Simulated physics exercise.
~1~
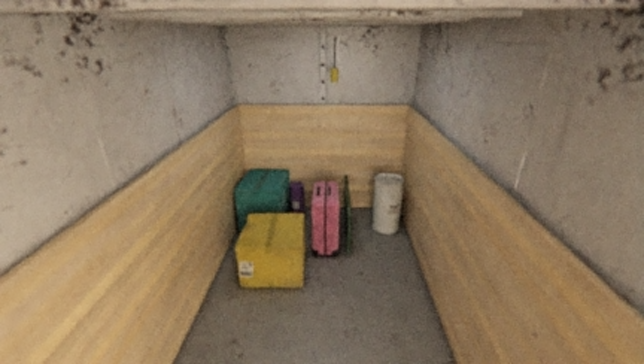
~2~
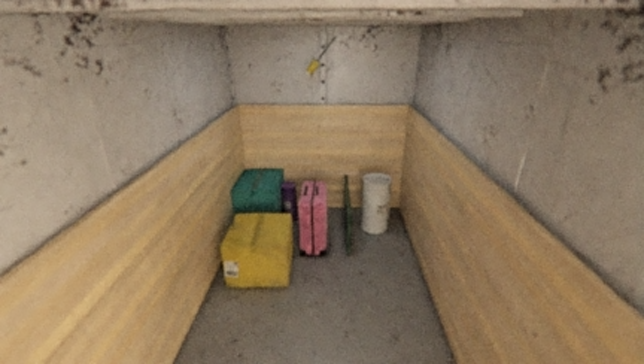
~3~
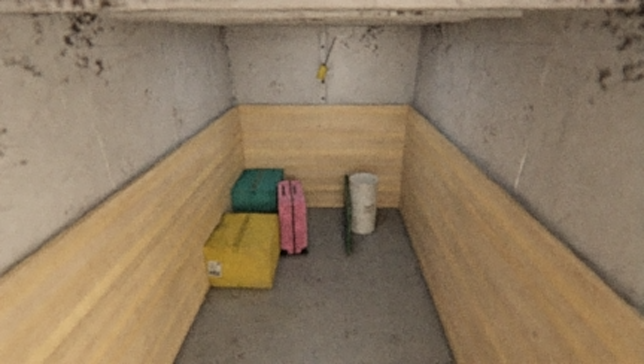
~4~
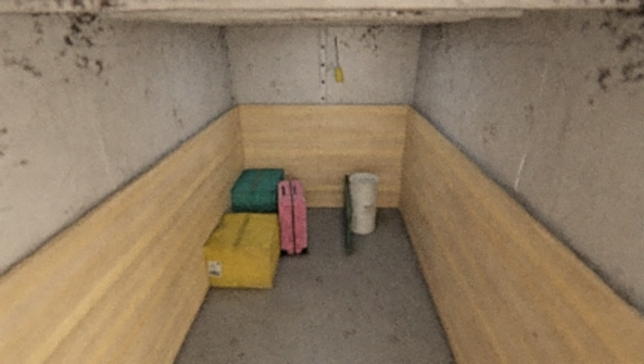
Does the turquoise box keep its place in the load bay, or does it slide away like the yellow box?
The turquoise box keeps its place near the left wall, while the yellow box in front of it slides left.
